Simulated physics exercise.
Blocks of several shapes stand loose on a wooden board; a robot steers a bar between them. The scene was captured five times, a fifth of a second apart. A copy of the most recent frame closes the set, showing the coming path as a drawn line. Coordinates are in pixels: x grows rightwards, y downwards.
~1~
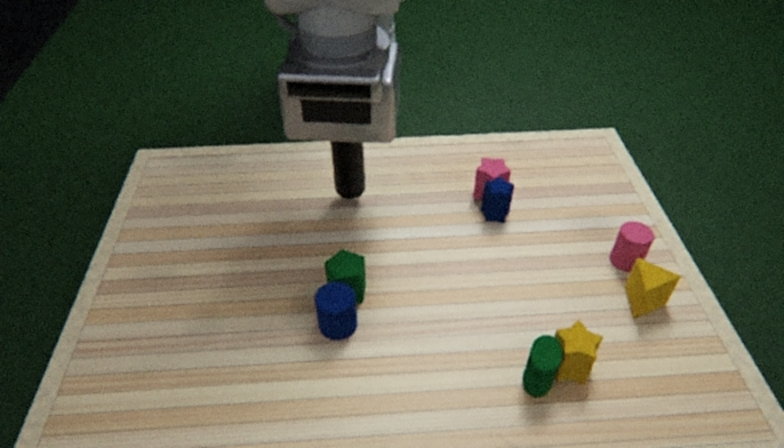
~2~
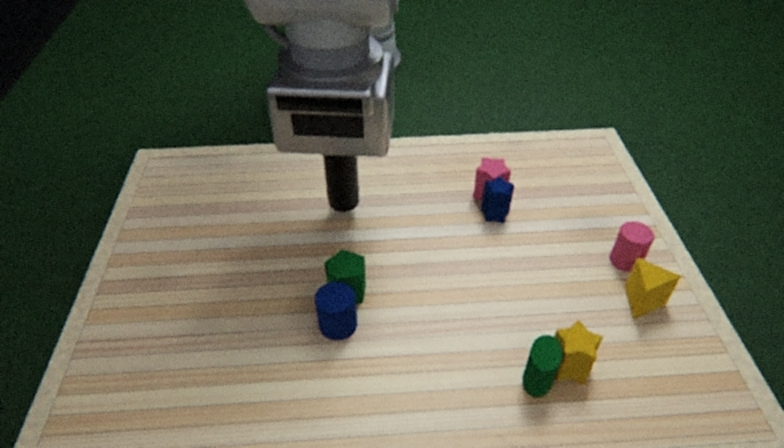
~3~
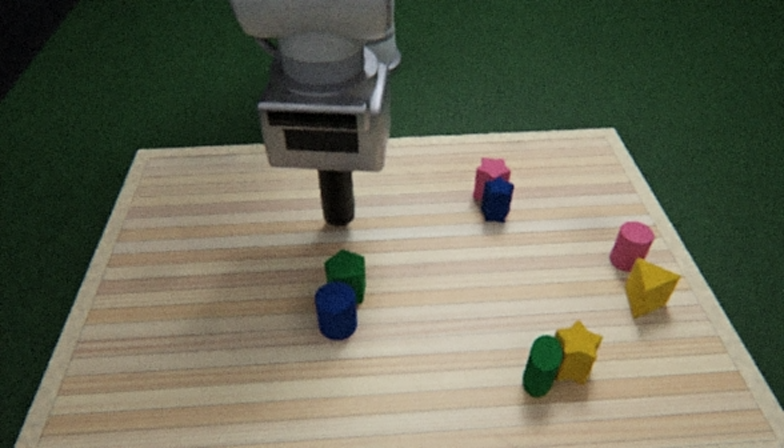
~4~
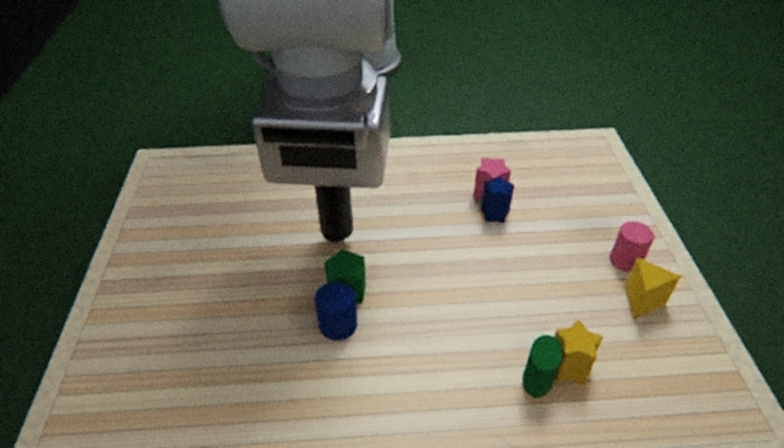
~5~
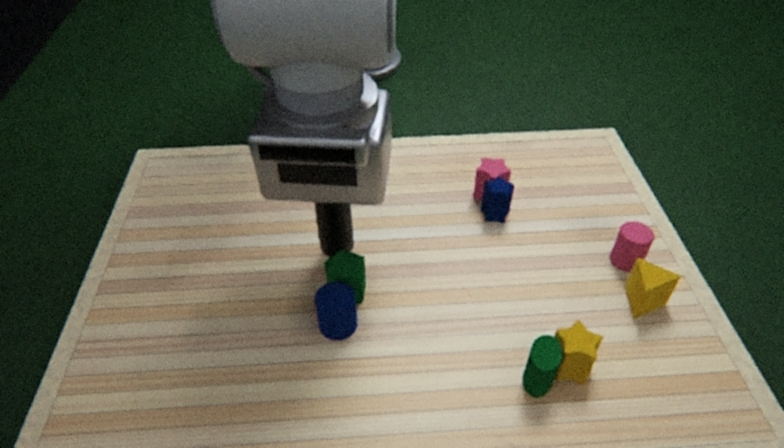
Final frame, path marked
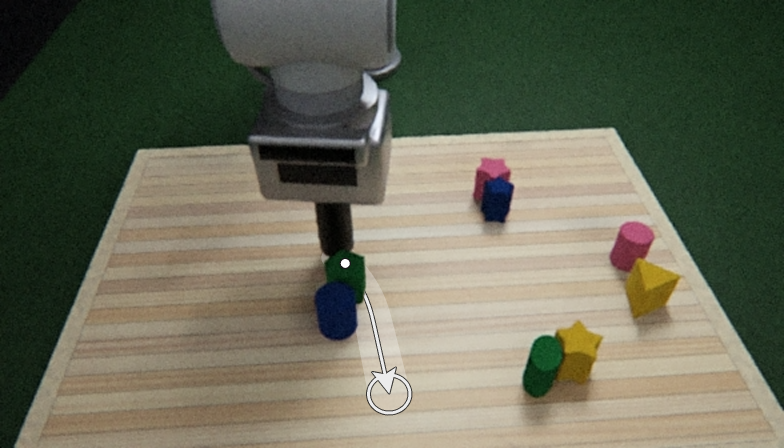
Robot arm moving a dark bar across a wooden board toward a green block beside a blue cylinder, the blocks staying still.
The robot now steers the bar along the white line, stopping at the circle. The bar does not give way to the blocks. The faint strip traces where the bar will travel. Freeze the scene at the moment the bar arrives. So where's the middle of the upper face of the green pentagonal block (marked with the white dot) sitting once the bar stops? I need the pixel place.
The spot you're after is about (342, 355) in the image.
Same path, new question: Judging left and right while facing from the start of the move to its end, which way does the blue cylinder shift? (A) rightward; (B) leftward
The one that fits is A, rightward.
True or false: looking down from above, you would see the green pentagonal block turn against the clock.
This is false.
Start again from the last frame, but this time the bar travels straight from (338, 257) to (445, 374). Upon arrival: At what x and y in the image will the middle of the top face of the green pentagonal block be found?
I'd place it at (358, 304), taking the centre of its top.
Path on the board, from (338, 257) via (363, 293) and (377, 339), ending at (389, 394); the dot is on the green pentagonal block.
The first path, step by step. One third of the way, bar (363, 284); blue cylinder (323, 321); green pentagonal block (348, 293), turned 60° clockwise.
Two thirds of the way, bar (377, 330); blue cylinder (306, 340); green pentagonal block (348, 339), turned 100° clockwise.
At the end, bar (389, 384); blue cylinder (305, 341); green pentagonal block (342, 355), turned 125° clockwise.
